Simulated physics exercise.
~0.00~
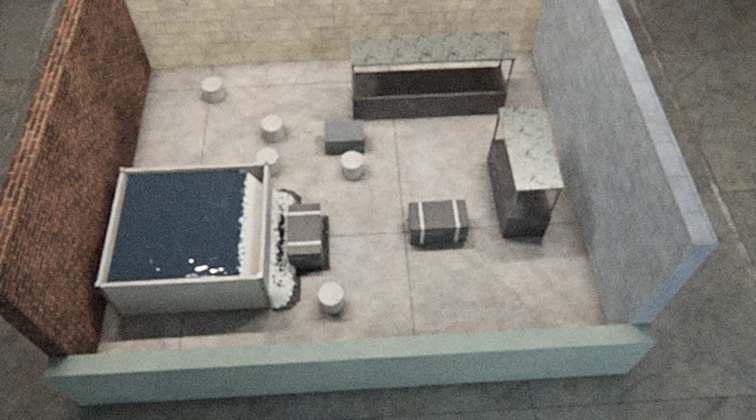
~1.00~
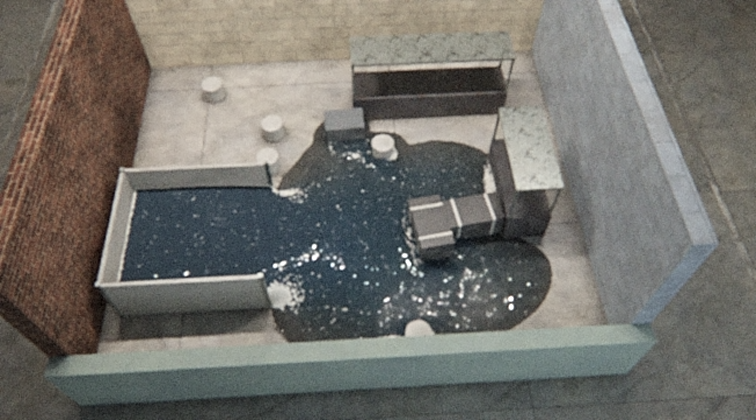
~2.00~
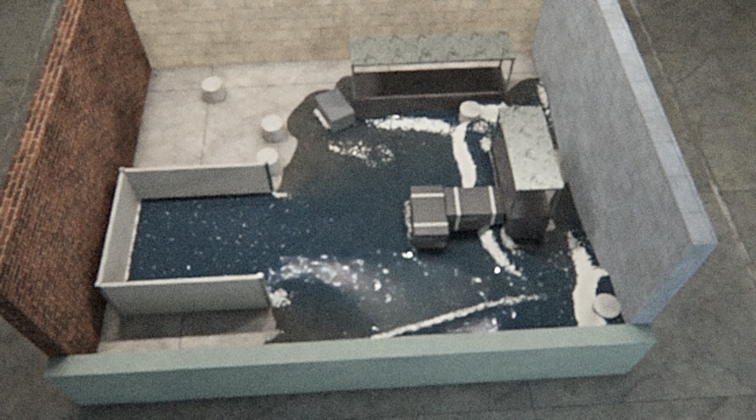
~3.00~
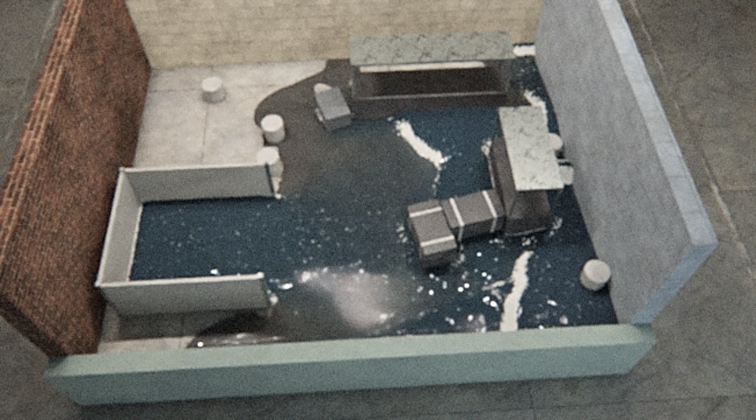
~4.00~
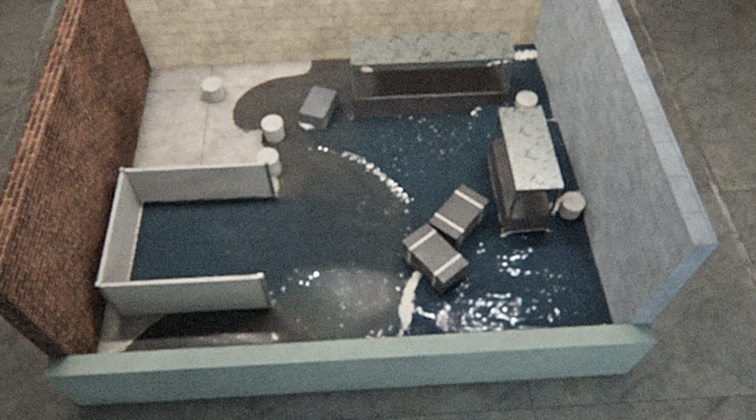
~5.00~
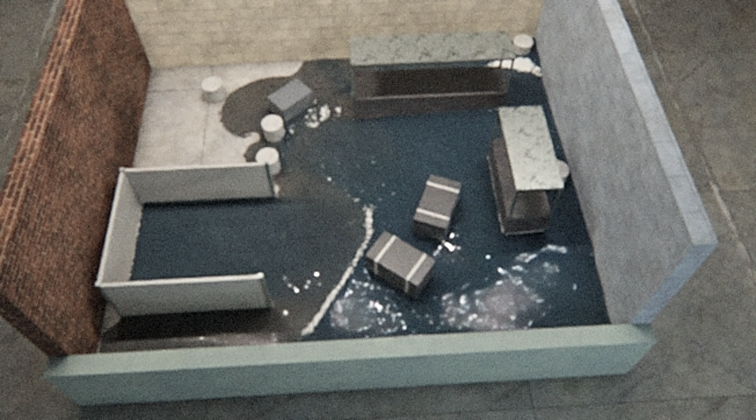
Tank wall bursting in a walled warehouse bay, water flooding the floor and pushing trunks and small drums, two trunks ending adrift.
